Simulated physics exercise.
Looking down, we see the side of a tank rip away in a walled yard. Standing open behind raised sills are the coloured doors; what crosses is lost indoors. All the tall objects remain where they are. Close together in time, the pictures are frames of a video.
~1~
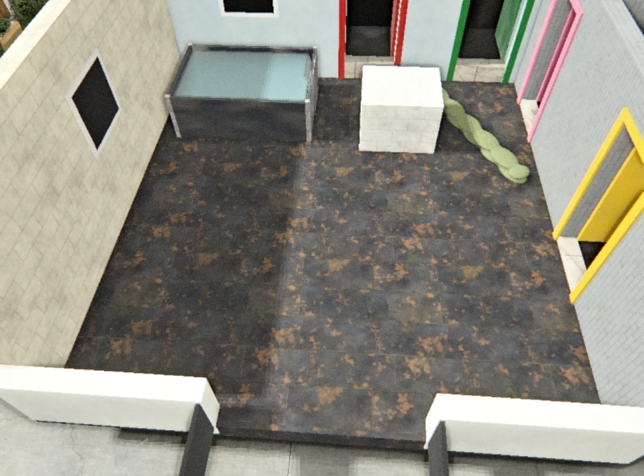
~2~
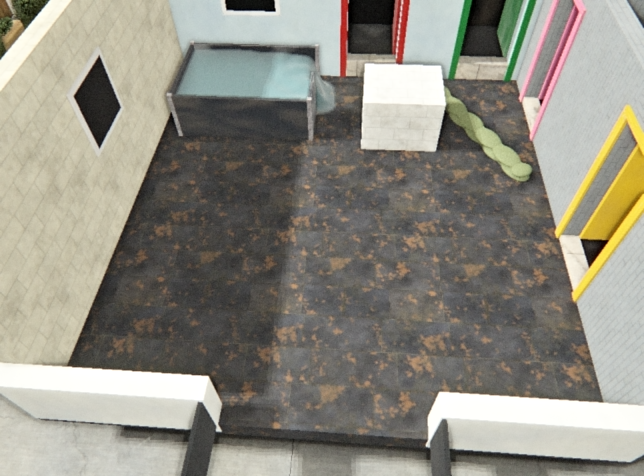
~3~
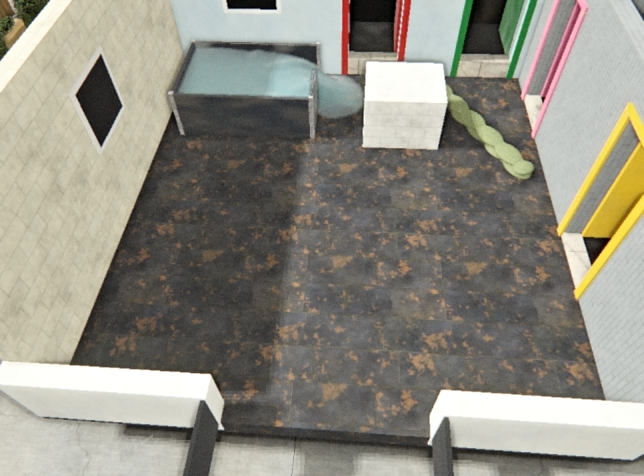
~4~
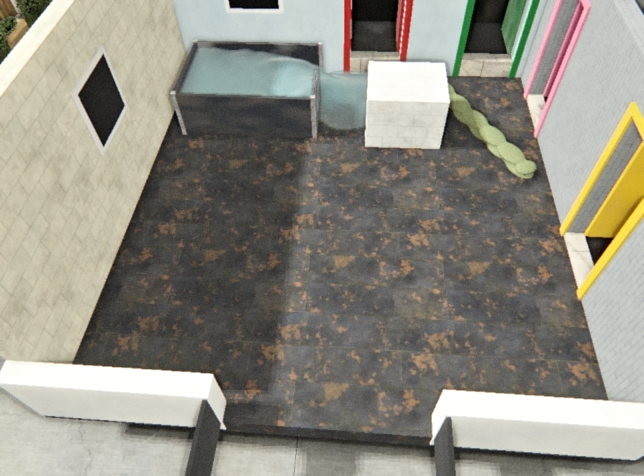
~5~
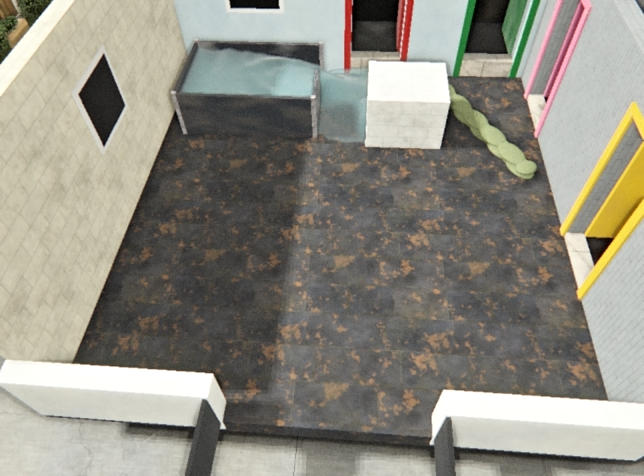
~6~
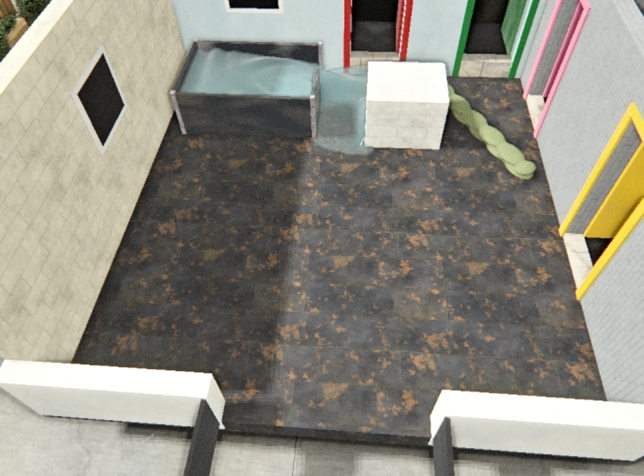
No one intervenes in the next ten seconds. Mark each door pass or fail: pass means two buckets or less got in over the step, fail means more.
Yellow door - pass, green door - pass, red door - pass, pink door - fail.
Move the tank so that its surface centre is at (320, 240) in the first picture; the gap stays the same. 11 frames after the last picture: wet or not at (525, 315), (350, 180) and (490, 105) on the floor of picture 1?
One after the other: Reached, untouched, reached.
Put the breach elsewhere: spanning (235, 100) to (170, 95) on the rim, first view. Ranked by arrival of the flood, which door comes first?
The yellow door is first in line.
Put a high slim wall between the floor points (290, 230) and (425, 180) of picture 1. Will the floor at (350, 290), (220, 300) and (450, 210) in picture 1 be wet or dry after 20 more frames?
Taking the points in the order given, they are high and dry, high and dry and inundated.
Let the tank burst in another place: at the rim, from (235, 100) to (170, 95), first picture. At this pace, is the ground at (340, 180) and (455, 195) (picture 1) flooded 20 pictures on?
Taking them in turn, they come out spared and spared.
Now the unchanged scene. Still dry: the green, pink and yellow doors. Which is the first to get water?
It's the door marked green.
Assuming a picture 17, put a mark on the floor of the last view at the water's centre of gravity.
It's close to (318, 107).
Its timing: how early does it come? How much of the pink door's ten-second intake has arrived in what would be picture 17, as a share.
Close to 10 %.
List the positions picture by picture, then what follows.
In the first picture, the open tank at (246, 76) is whole and still.
In the second picture, the front is at (327, 85), out from the gap at (314, 87).
In the third picture, water pours out at (316, 86) and has run to (356, 106).
In the fourth picture, the front is at a hidden place, out from the gap at (318, 86).
In the fifth picture, the front is at a hidden place, out from the gap at (319, 86).
In the sixth picture, the front is at a hidden place, out from the gap at (318, 86).
A moment on, water covers 15 % of the floor; the yellow door not reached, the green door wet at the sill, nothing in, the red door wet at the sill, nothing in, the pink door not reached.
Next, water covers 30 % of the floor; the yellow door not reached, the green door wet at the sill, nothing in, the red door wet at the sill, nothing in, the pink door under two buckets in.
Then, water covers 50 % of the floor; the yellow door wet at the sill, nothing in, the green door wet at the sill, nothing in, the red door wet at the sill, nothing in, the pink door over two buckets in.
Later, water covers 65 % of the floor; the yellow door wet at the sill, nothing in, the green door wet at the sill, nothing in, the red door wet at the sill, nothing in, the pink door over two buckets in.
In the end, water covers 85 % of the floor; the yellow door wet at the sill, nothing in, the green door wet at the sill, nothing in, the red door wet at the sill, nothing in, the pink door over two buckets in.
